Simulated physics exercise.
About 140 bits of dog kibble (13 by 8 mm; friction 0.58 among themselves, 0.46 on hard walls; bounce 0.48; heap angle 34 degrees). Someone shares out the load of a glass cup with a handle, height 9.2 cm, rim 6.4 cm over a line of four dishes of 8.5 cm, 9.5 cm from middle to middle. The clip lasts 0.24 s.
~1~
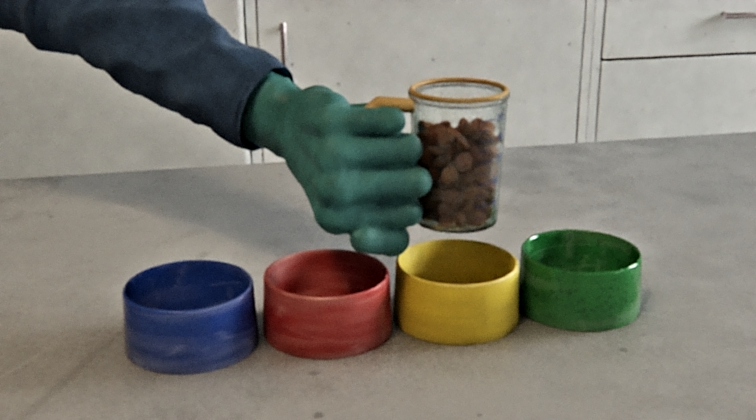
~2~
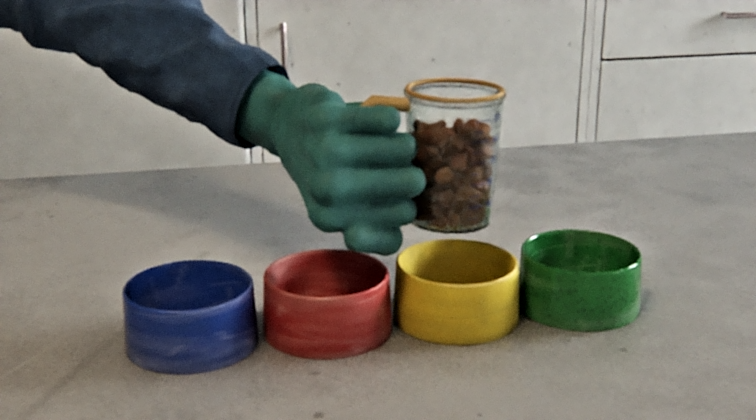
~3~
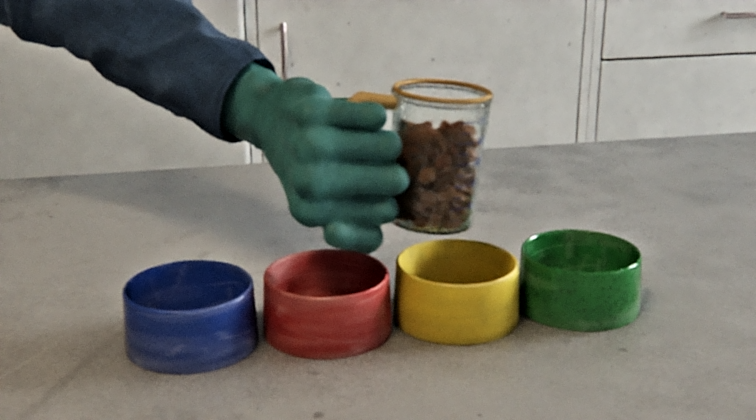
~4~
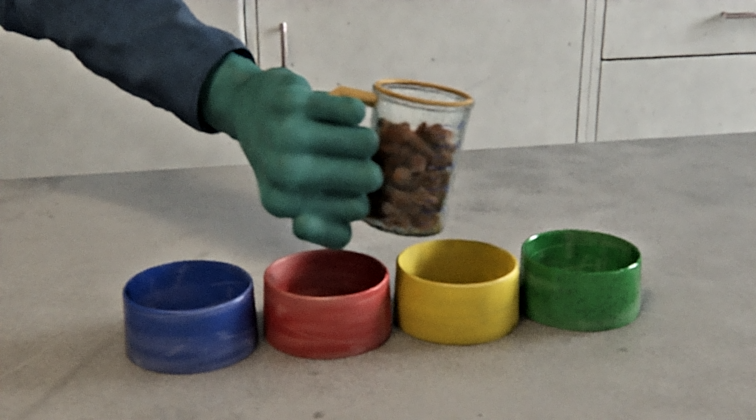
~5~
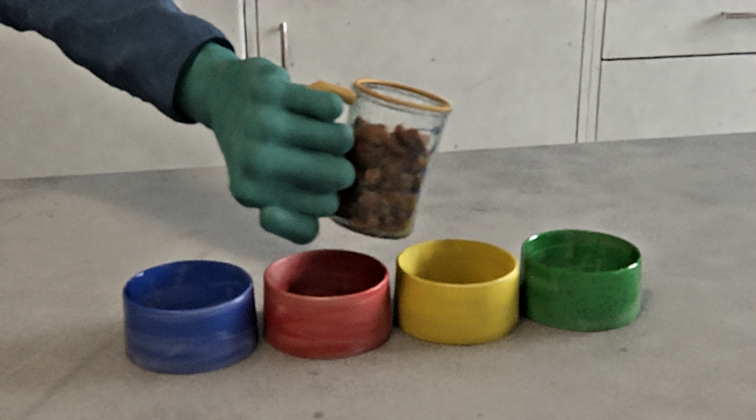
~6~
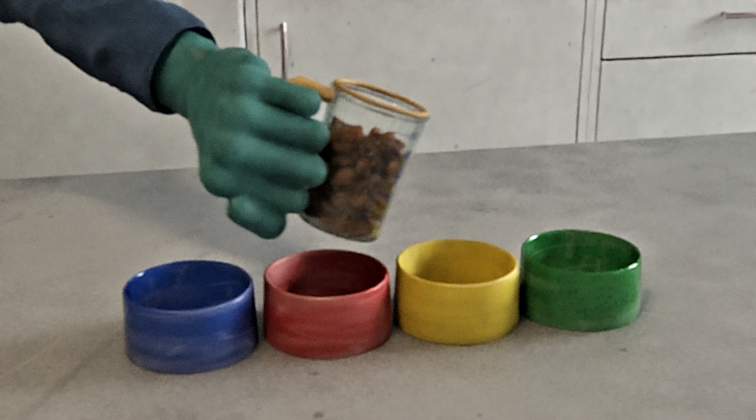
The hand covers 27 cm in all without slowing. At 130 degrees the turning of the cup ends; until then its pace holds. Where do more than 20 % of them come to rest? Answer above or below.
Red below, blue above, green below, yellow below, counter above.
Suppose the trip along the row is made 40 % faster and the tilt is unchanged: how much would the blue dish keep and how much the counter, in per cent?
Then: Blue 70, counter 30.
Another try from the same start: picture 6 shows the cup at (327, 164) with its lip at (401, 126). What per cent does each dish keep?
Red 0, blue 70, green 0, yellow 0.
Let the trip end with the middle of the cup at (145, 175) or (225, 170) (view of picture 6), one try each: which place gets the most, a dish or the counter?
The winner: Blue; red.
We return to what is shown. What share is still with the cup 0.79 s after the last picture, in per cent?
Roughly 95 per cent.
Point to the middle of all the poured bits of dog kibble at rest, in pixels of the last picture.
Near (170, 323).
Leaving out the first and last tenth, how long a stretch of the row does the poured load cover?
About 9 cm.
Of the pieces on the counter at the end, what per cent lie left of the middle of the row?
Roughly 100 per cent.
Then, 0.47 s after the last picture, tilt 72 degrees; cup holds 100 %.
Then, 0.79 s after the last picture, tilt 108 degrees; cup holds 95 %, blue 5 %.
Then, 1.20 s after the last picture, tilt 130 degrees; cup holds 0 %, blue 70 %.
In the end, red 0 %, blue 75 %, green 0 %, yellow 0 %, counter 25 %.
